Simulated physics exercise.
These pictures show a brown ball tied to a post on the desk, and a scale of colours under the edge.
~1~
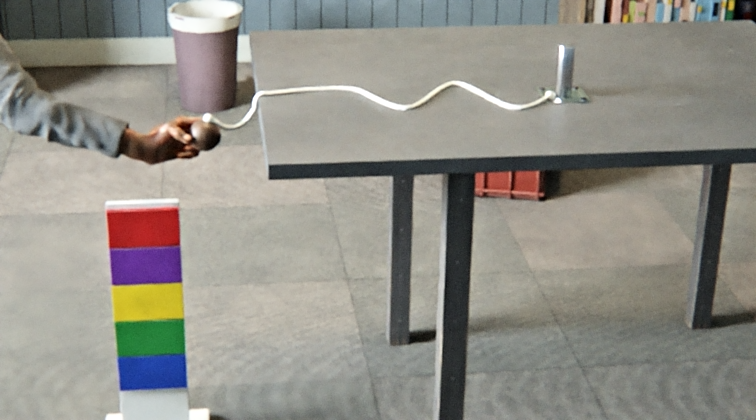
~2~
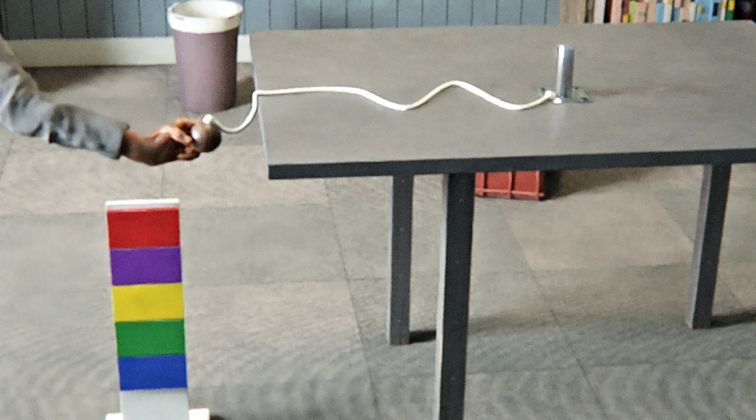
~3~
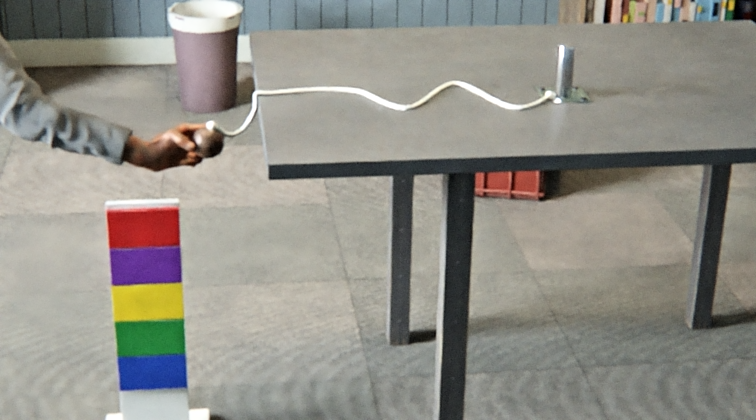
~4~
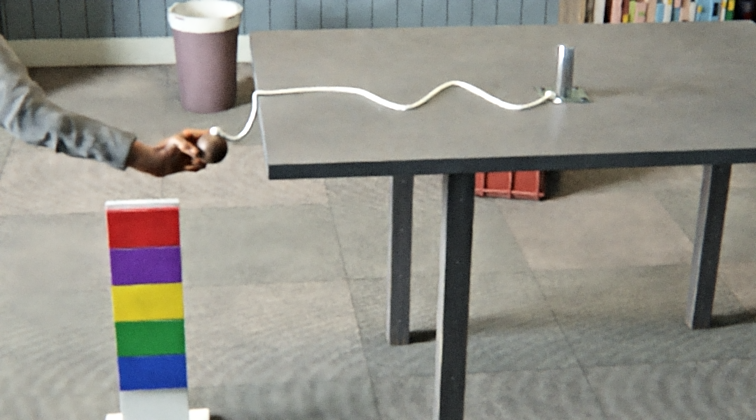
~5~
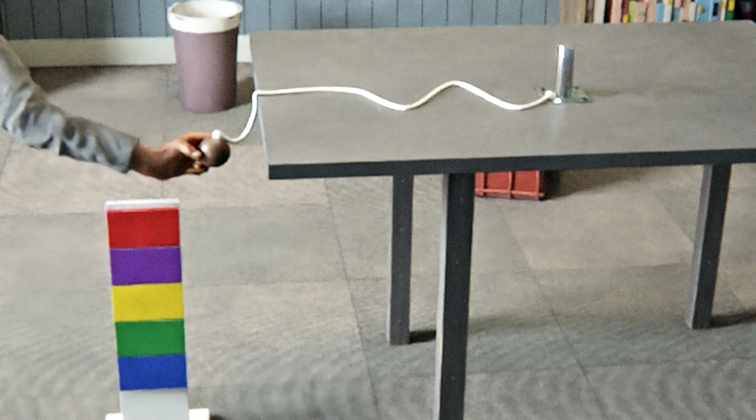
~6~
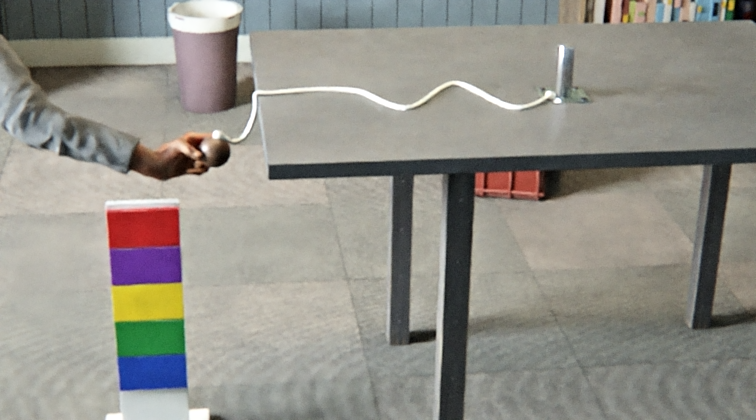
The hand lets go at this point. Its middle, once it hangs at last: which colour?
Colour: Yellow.
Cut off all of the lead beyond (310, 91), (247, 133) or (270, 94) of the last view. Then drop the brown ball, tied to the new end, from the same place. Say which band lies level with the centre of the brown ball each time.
Per try - 1: Higher than all five; 2: Purple; 3: Red.
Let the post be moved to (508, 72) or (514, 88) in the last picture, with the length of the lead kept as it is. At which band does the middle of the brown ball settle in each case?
Trial 1 - green; trial 2 - green.
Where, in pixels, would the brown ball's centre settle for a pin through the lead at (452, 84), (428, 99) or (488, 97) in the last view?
Approximately (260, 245), (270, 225) and (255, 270), respectively.
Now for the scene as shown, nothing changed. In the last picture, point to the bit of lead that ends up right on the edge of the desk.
You'll find it close to (369, 96).
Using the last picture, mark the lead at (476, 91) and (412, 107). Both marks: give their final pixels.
End positions: About (430, 96) and about (313, 97).
Soon after, ball near (249, 288); level with yellow.
Then, ball near (257, 295); level with yellow.
At rest, ball near (259, 294); level with yellow. Its middle rests at the yellow band.
